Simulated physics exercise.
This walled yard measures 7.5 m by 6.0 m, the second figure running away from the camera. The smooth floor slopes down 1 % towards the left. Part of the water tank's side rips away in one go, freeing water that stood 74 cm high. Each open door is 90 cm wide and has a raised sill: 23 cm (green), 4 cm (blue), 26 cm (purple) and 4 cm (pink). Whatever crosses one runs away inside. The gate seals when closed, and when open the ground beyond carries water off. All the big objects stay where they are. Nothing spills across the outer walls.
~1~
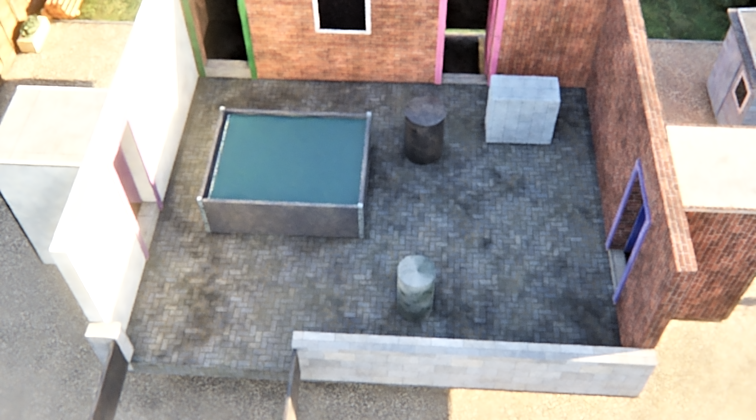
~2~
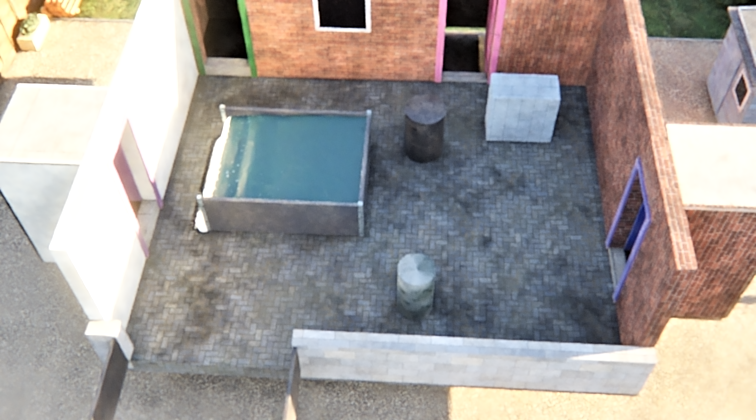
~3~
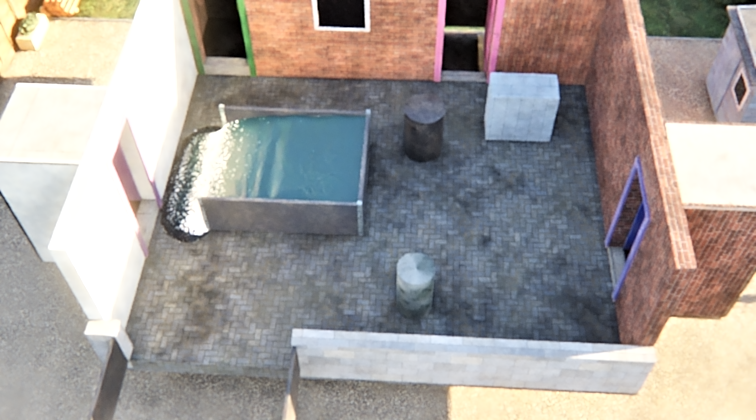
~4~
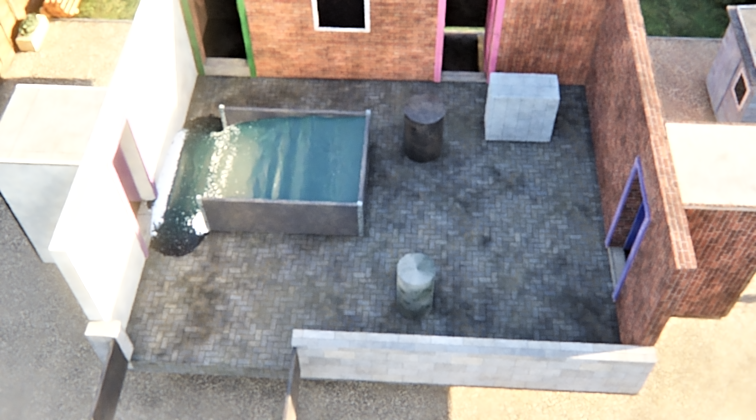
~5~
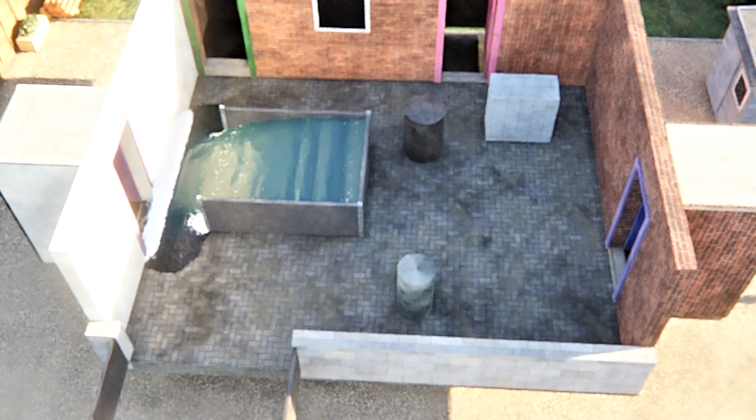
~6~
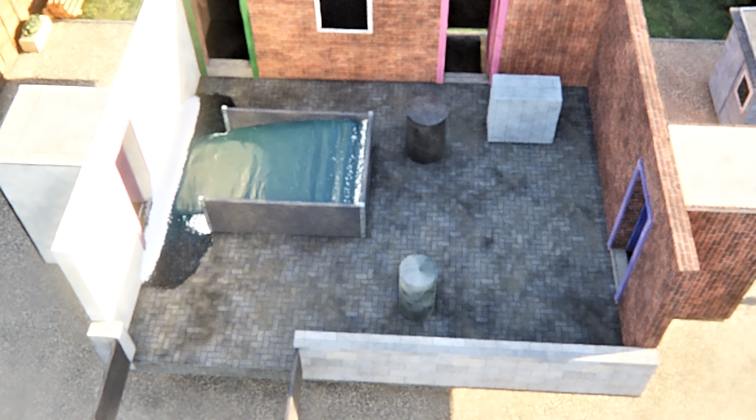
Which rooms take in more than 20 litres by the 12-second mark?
Within that time: At the green door it goes over the limit; at the blue door it keeps below the limit; at the purple door it goes over the limit; at the pink door it passes the limit.
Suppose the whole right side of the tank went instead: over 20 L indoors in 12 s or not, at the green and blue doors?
Then: Green under, blue over.
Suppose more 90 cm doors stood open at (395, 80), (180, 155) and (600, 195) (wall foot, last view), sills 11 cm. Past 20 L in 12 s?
In that order: Below, above, below.
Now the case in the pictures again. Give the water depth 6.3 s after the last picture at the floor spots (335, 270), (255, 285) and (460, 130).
Roughly 1, 1 and 5 cm, in turn.
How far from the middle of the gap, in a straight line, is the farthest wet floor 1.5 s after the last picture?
Some 3.6 m out.
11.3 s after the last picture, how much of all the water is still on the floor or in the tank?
Roughly 52 in a hundred.
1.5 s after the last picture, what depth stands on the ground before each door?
In cm: Green 46, blue 0, purple 39, pink 0.
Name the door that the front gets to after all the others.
It is the blue one.
Then, 0.7 s after the last picture water covers 15 % of the floor and is deepest (57 cm) near (181, 182); green door 36 cm at the sill, 2 L in, blue door not reached, purple door 44 cm at the sill, 46 L in, pink door not reached.
Then, 1.5 s after the last picture water covers 25 % of the floor and is deepest (50 cm) near (199, 82); green door 46 cm at the sill, 84 L in, blue door not reached, purple door 39 cm at the sill, 113 L in, pink door not reached.
Then, 2.8 s after the last picture water covers 40 % of the floor and is deepest (32 cm) near (199, 82); green door 30 cm at the sill, 196 L in, blue door not reached, purple door 23 cm at the sill, 144 L in, pink door 3 cm at the sill, 0 L in.
Then, 6.3 s after the last picture water covers 70 % of the floor and is deepest (18 cm) near (169, 189); green door 15 cm at the sill, 209 L in, blue door not reached, purple door 14 cm at the sill, 145 L in, pink door 9 cm at the sill, 7 L in.
Then, 11.3 s after the last picture water covers 95 % of the floor and is deepest (9 cm) near (196, 95); green door 8 cm at the sill, 209 L in, blue door 1 cm at the sill, 0 L in, purple door 7 cm at the sill, 145 L in, pink door 8 cm at the sill, 51 L in.
